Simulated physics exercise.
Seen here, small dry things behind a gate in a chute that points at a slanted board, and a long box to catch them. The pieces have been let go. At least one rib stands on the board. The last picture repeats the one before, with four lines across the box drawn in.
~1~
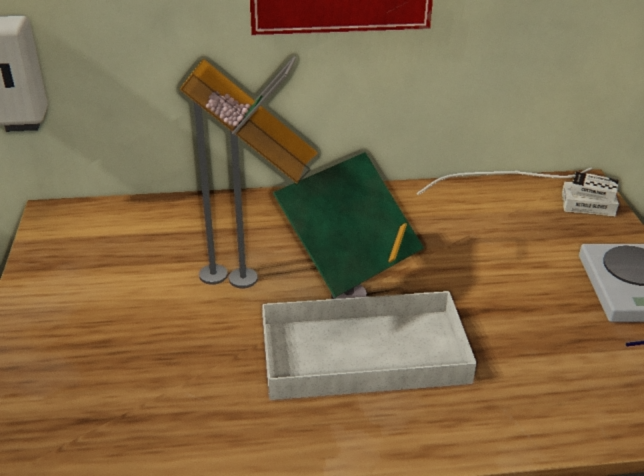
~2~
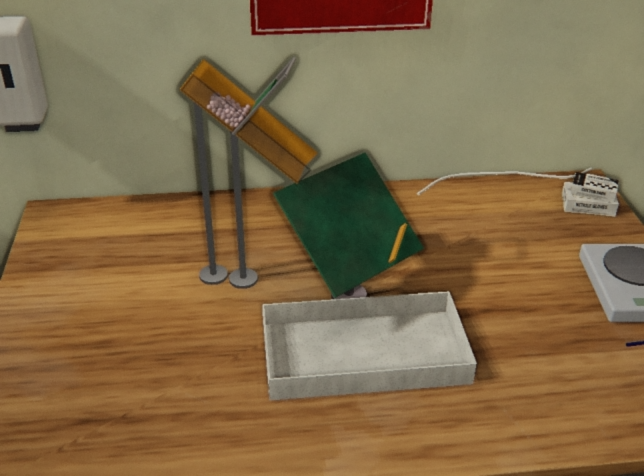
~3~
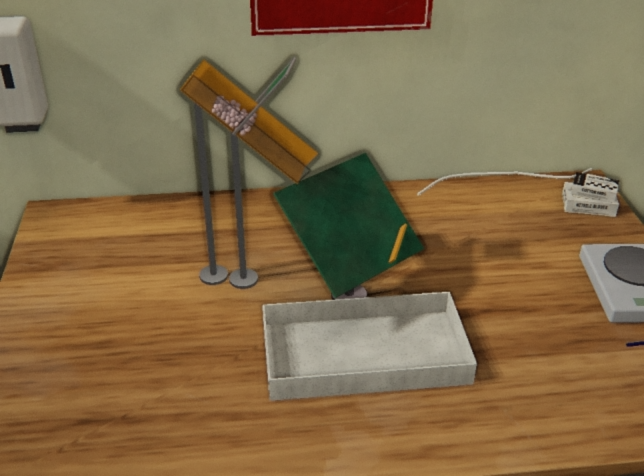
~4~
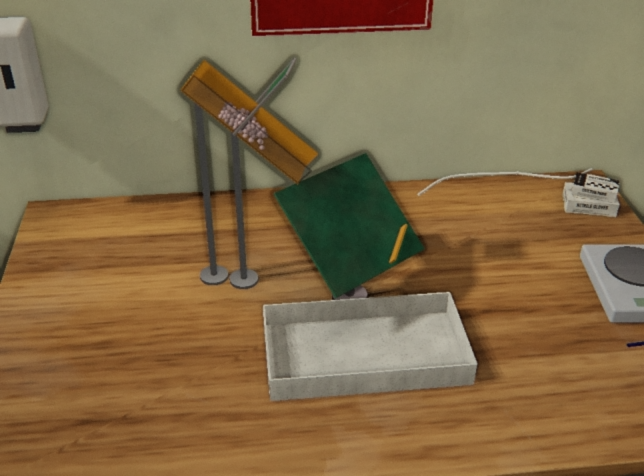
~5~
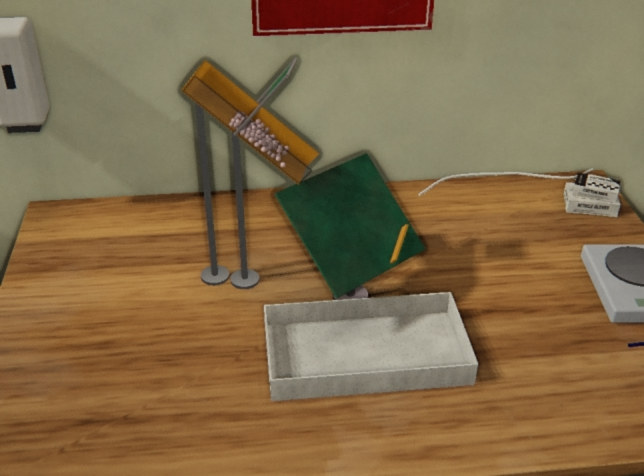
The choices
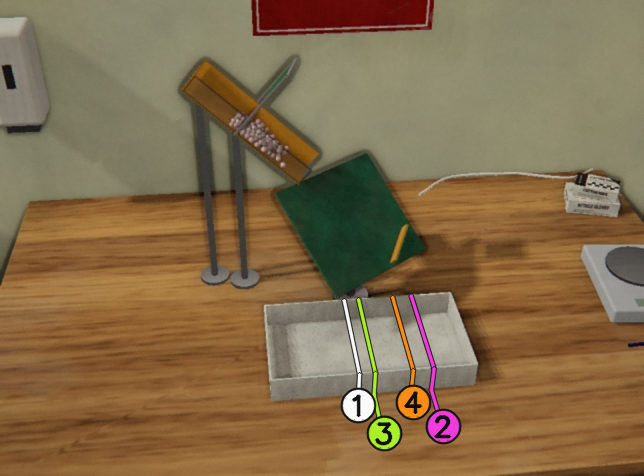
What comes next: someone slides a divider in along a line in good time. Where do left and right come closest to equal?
Choose 4.
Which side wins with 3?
The right side.
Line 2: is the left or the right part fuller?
More lands on the left.
On the marked copy, line 1 crosses the front rim at (359, 373); line 2 crosses the front rim at (433, 367); line 3 crosses the front rim at (375, 372); line 4 crosses the front rim at (413, 369).
With 1, of what is caught, none at all on the left of the divider, the whole lot on the right.
With 2, of what is caught, all but a few on the left of the divider, a small share on the right.
With 3, of what is caught, a small share on the left of the divider, all but a few on the right.
With 4, of what is caught, close to two thirds on the left of the divider, close to a third on the right.
